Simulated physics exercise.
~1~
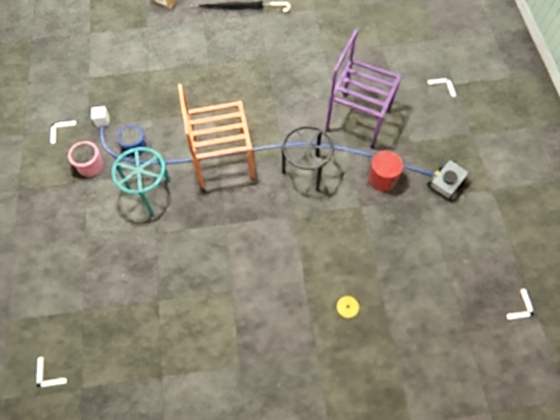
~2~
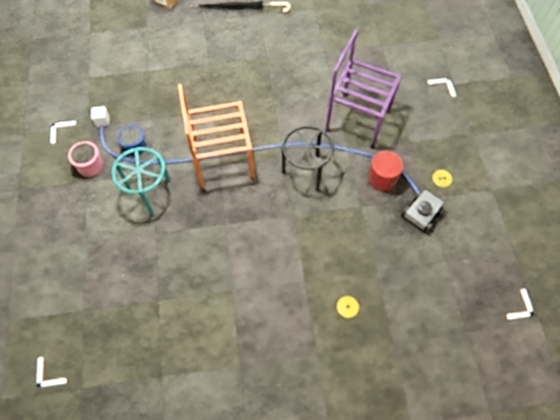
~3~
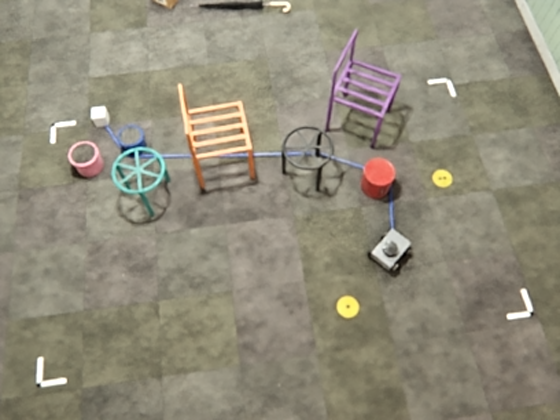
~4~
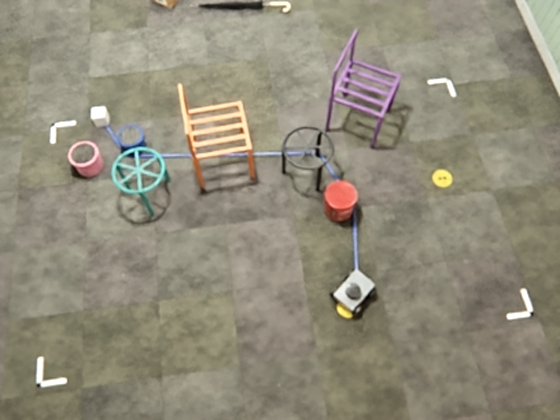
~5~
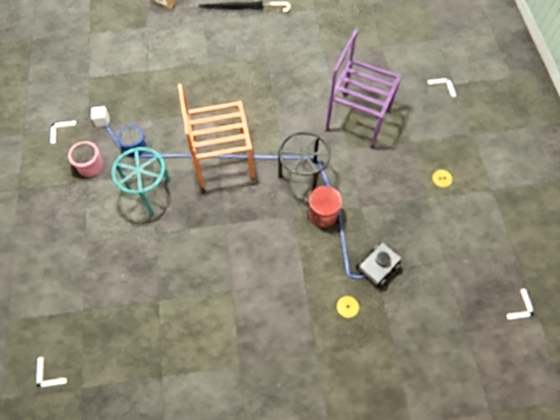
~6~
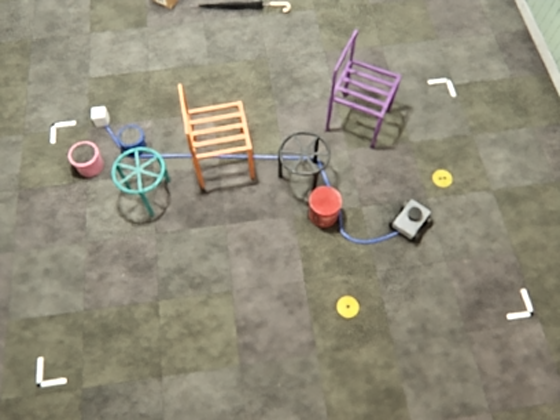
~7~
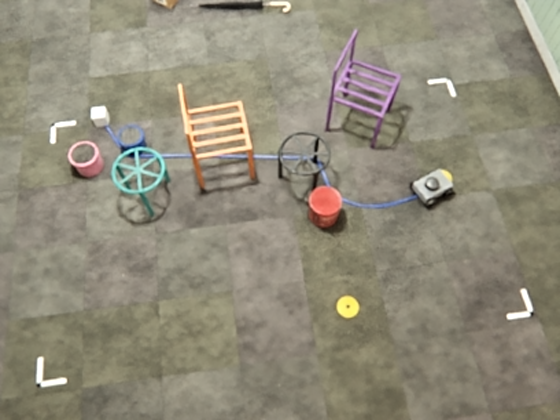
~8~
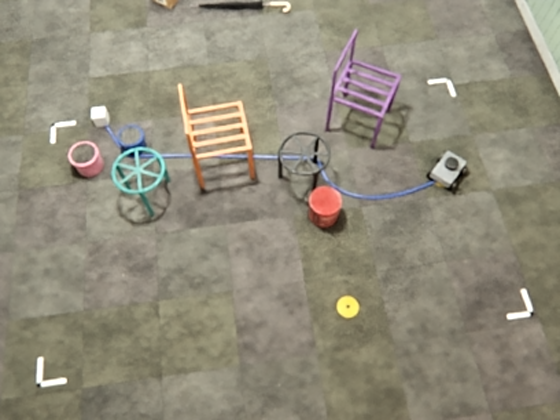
A small cart drags the red bucket left with its blue cord, then returns up right.
